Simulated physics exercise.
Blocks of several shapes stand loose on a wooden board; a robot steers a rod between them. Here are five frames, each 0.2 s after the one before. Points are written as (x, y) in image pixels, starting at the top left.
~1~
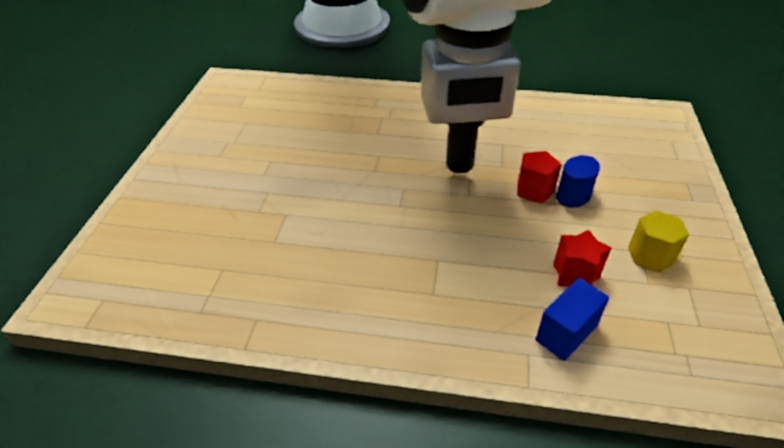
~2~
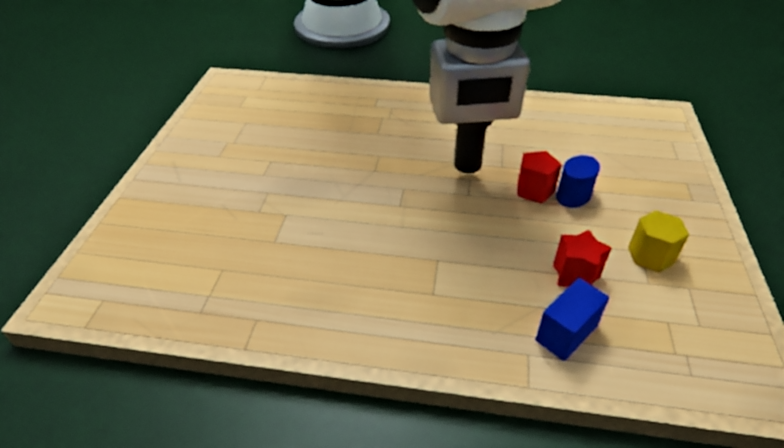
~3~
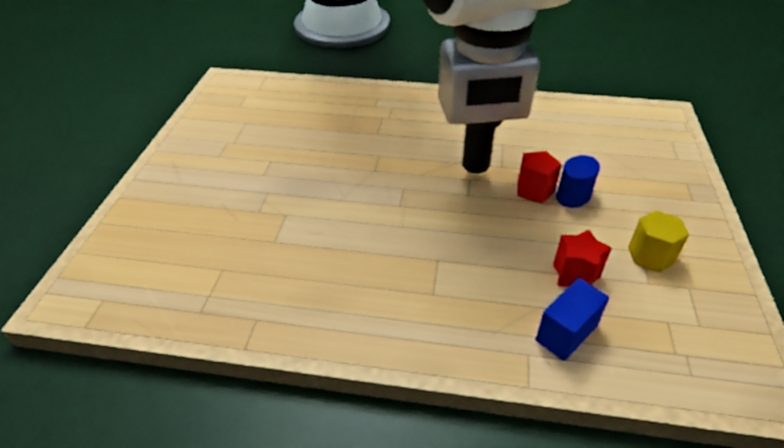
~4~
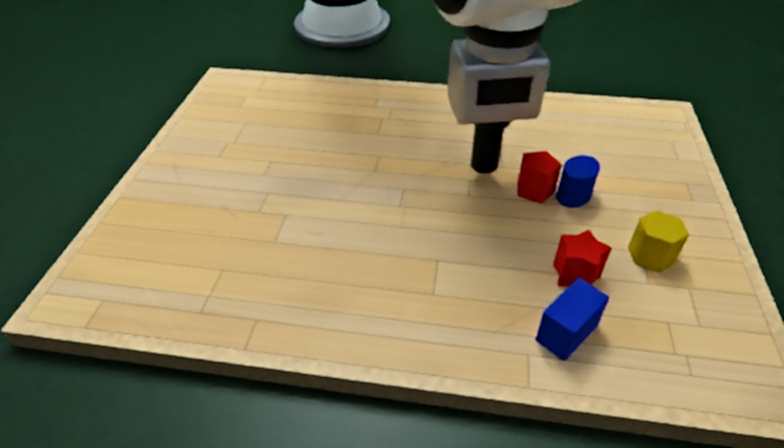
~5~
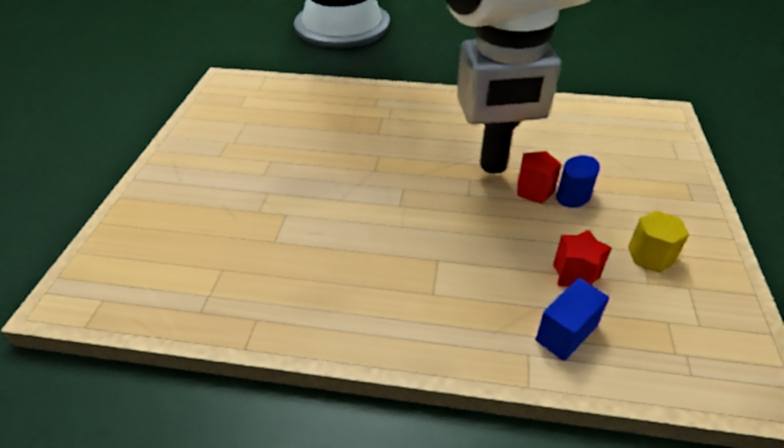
On a pale wooden board, a robot arm holds a dark rod upright near the back, left of a red block and a blue one, with other red, yellow and blue blocks nearer the front. The arm slides the rod slowly rightward, narrowing the gap to the red block, while every block stays still.
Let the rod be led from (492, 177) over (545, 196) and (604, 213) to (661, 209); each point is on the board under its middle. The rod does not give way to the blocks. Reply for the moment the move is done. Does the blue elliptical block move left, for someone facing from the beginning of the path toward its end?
It seems so.
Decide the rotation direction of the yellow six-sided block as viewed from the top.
Looking down, it rotates clockwise.
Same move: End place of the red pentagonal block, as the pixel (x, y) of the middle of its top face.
It comes to (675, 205).
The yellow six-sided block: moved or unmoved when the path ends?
Displaced.
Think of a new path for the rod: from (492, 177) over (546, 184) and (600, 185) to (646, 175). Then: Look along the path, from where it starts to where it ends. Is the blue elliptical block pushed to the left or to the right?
Out to the right.
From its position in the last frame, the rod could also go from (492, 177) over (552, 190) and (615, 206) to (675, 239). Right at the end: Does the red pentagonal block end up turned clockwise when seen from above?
Yes.
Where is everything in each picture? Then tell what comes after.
Rod tip (460, 166); block tops, red pentagonal block (541, 161); blue elliptical block (582, 166); red star (585, 246); yellow six-sided block (664, 226), in the first picture.
Rod (468, 166); blocks unchanged, in the second picture.
Rod (476, 166); blocks unchanged, in the third picture.
Rod (484, 167); blocks unchanged, in the fourth picture.
Rod (493, 167); red pentagonal block (541, 161); blue elliptical block (582, 166); red star (585, 246); yellow six-sided block (664, 226), in the fifth picture.
What follows on the original path. One third of the way, rod (550, 185); red pentagonal block (585, 180), turned 25° clockwise; blue elliptical block (620, 175), turned 75° anticlockwise.
Two thirds of the way, rod (609, 203); red pentagonal block (647, 201), turned 35° clockwise; blue elliptical block (657, 180), turned 120° anticlockwise; yellow six-sided block (668, 228).
At the end, rod (666, 198); red pentagonal block (675, 205), turned 70° clockwise; blue elliptical block (706, 173), turned 125° anticlockwise; red star in place; yellow six-sided block (675, 233), turned 35° clockwise.
